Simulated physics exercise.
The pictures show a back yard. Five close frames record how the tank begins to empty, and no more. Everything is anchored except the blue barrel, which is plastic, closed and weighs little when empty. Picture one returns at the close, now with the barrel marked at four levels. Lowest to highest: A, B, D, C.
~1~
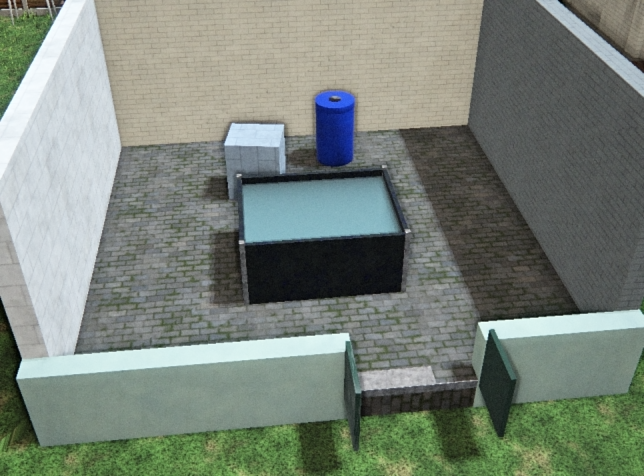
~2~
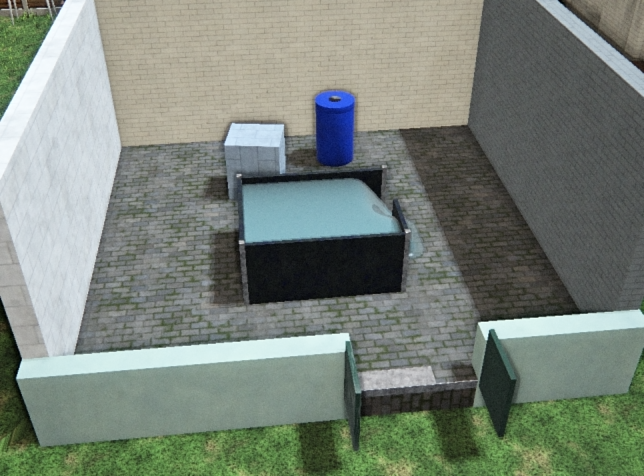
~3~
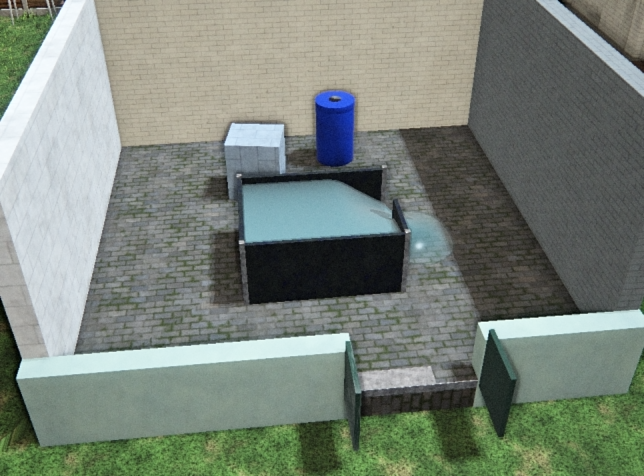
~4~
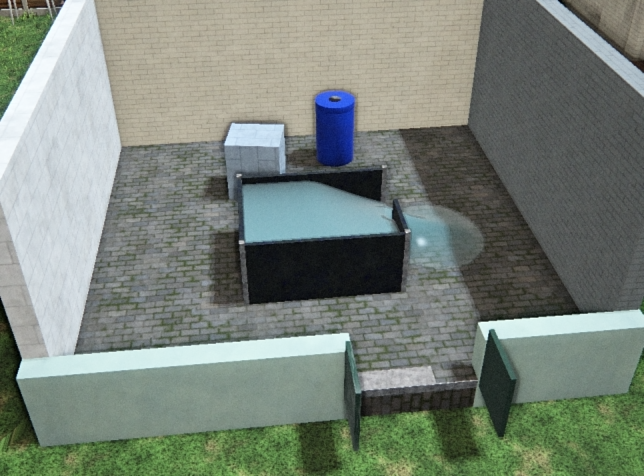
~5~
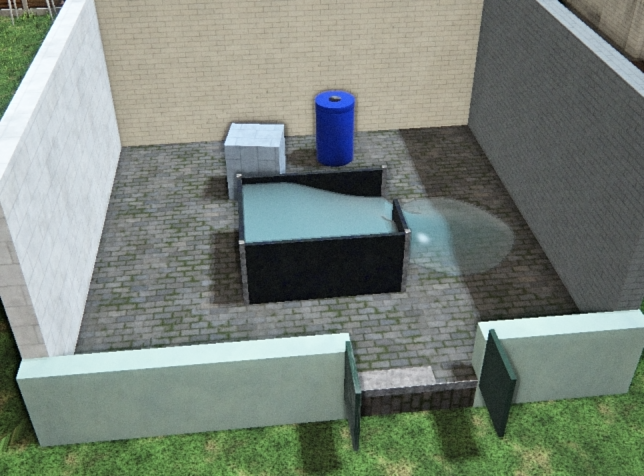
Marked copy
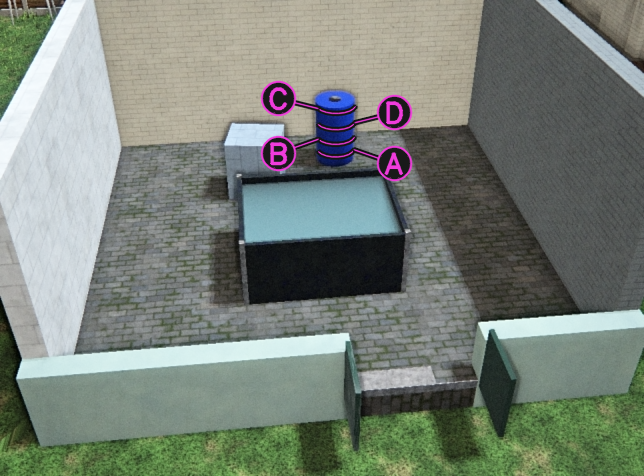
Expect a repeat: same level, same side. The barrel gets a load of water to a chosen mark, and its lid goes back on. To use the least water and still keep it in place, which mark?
The limit is A.
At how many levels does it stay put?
All of the four.
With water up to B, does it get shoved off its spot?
No, that is safe.
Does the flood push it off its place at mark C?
No, that is safe.
In magenta, A at (337, 156); B at (338, 144); C at (338, 113); D at (338, 129); from the bottom up A, B, D, C.
With A, it does not move.
With B, it does not move.
With C, it does not move.
With D, it does not move.
